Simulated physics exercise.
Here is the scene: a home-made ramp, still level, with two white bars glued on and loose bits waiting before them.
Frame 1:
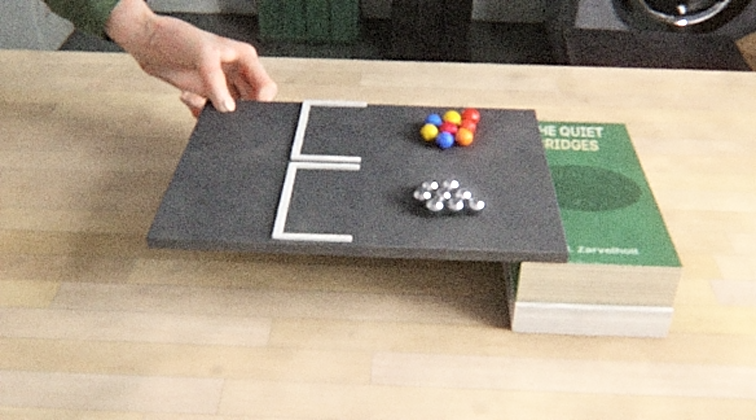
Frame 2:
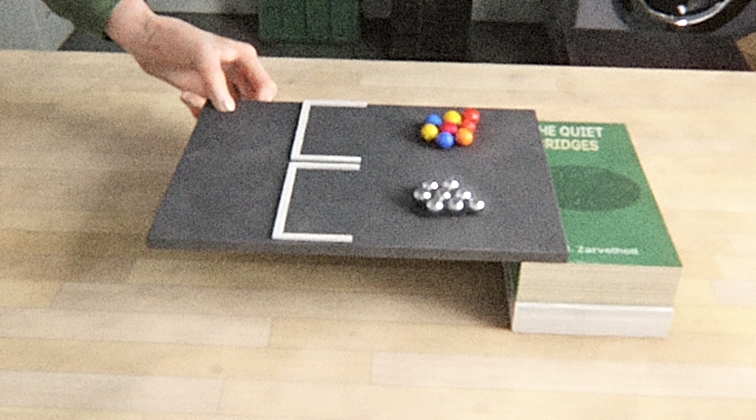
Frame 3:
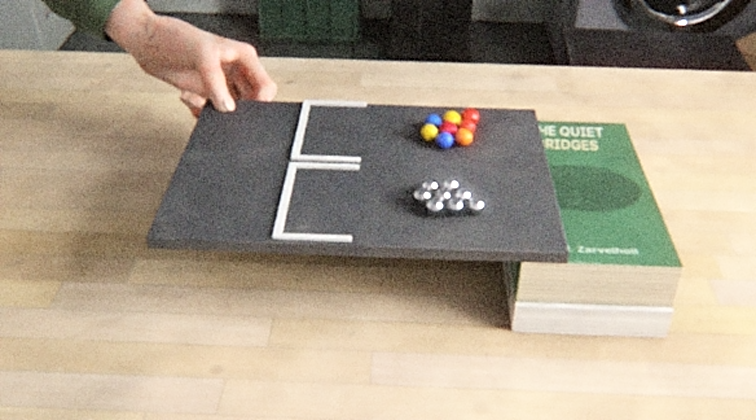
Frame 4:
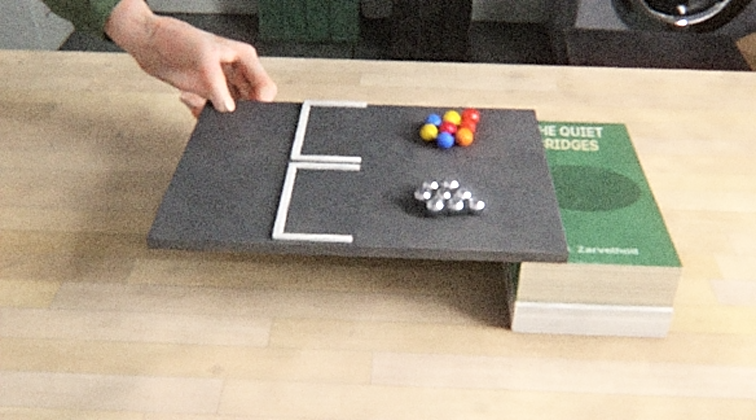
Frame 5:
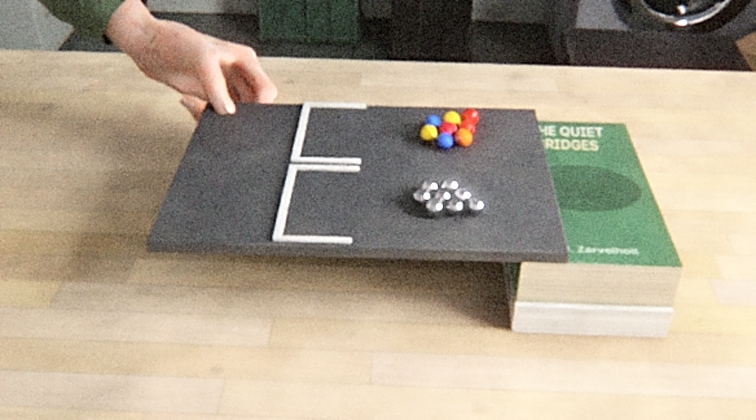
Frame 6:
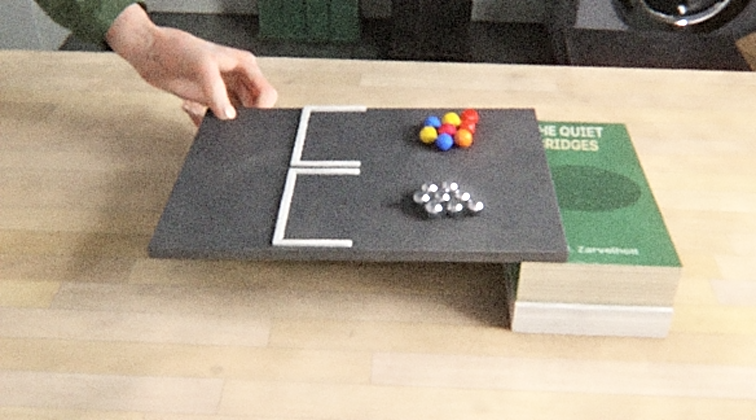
In this clip, a hand holds the left end of a dark board resting on a green book at right, with colourful balls and shiny metallic balls on top; the hand lowers that end very slightly while both groups stay still.
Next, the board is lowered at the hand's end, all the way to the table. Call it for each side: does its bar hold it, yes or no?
Nearer handful - no, it gets past; farther handful - no, it gets past.
Then, 0.24 s past the last view, board sloping at 7°; nearer handful where it was; farther handful where it was.
Then, 0.55 s past the last view, board sloping at 12°; nearer handful on its way down; farther handful on its way down.
Then, 0.88 s past the last view, board resting at 14°; nearer handful all past its bar; farther handful all past its bar.
Finally, board resting at 14°; nearer handful all past its bar; farther handful all past its bar.
